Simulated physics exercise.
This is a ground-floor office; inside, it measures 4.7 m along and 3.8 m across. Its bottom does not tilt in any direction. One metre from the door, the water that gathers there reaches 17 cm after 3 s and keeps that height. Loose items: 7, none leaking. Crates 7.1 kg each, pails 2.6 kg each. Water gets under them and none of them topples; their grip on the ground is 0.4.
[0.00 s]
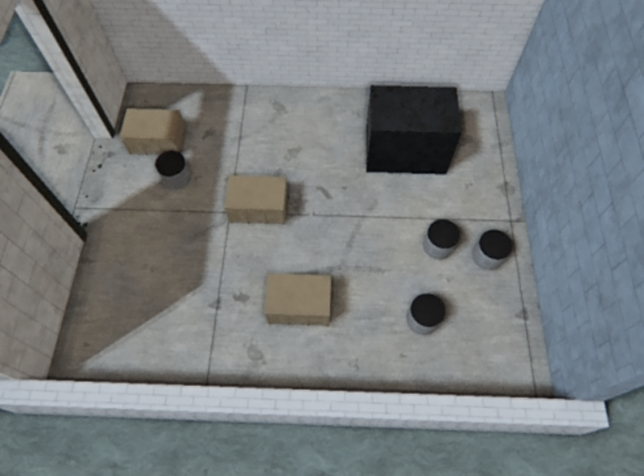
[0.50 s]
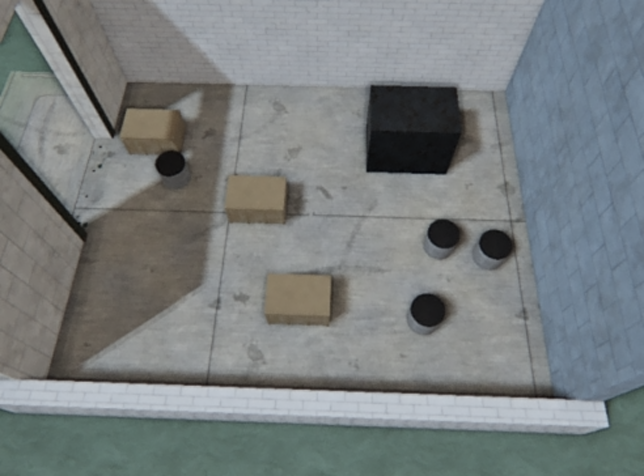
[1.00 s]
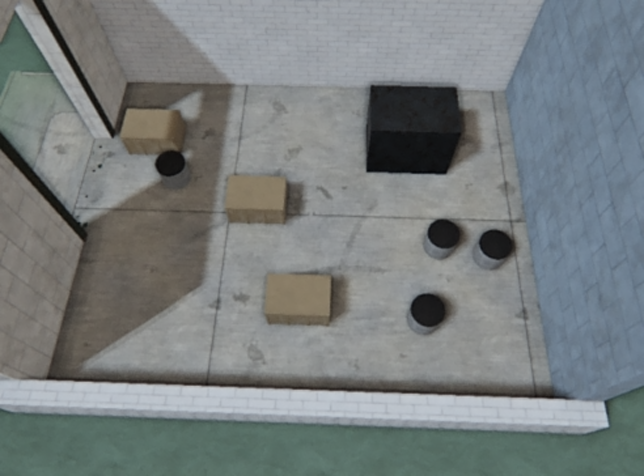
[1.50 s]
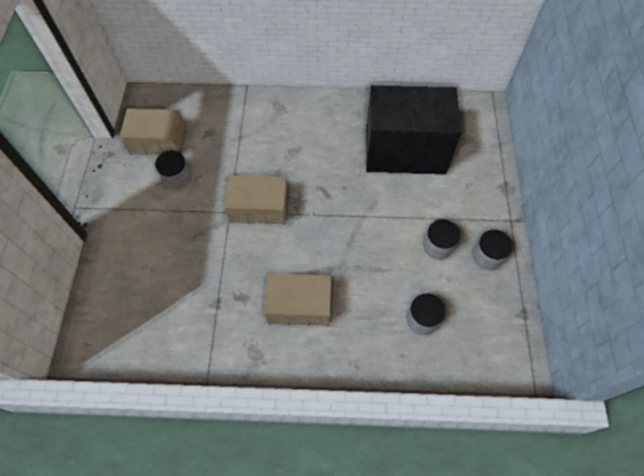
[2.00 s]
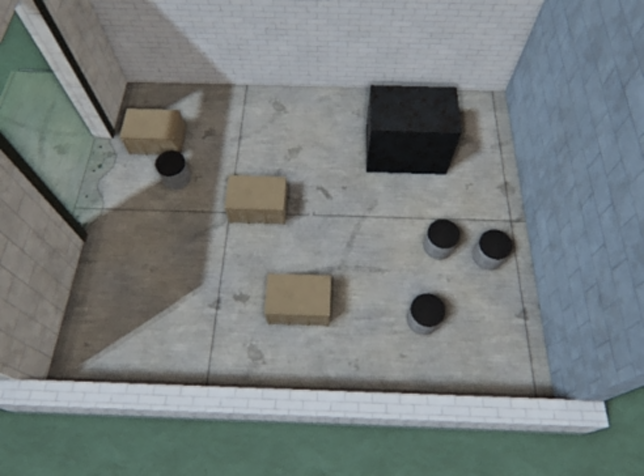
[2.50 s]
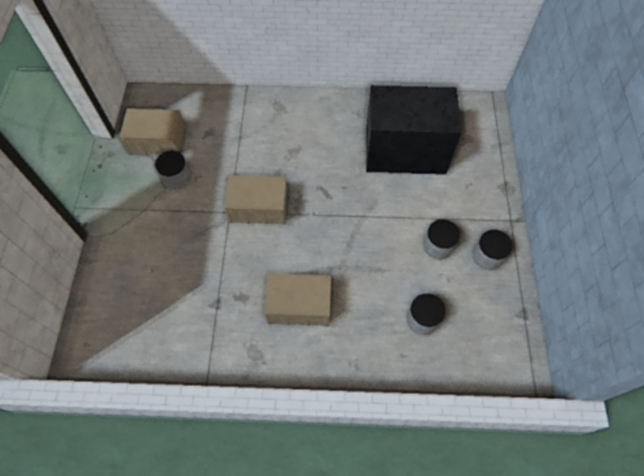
Green water spreading outside a walled room and creeping through the left opening onto the floor, while crates and pails stay still.
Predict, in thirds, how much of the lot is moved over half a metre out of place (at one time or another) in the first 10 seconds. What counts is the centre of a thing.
By my guess the moved share will come to two thirds or beyond.
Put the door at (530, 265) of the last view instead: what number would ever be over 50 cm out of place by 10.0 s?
Then the count would be 7.
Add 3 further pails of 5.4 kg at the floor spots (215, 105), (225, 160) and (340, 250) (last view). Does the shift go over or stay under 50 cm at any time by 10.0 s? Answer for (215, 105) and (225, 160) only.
So the first ends up within that distance while the second ends up beyond that distance.
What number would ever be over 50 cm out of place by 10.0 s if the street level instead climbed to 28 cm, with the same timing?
7.
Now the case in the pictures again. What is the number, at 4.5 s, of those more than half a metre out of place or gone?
The answer is 3.
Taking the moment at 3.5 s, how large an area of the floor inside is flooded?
My estimate is roughly 3.0 m2.
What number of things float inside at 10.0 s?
Of them, 6.
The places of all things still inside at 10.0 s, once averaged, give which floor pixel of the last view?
Mean position approx. (438, 247).
After 3.5 s 1 of 7 are over 50 cm from their spots; 0 afloat.
After 4.5 s 3 of 7 are over 50 cm from their spots; 0 afloat.
After 7.0 s 5 of 7 are over 50 cm from their spots; 3 afloat.
After 10.0 s 6 of 7 are over 50 cm from their spots, and 6 have been at some point; 6 afloat.
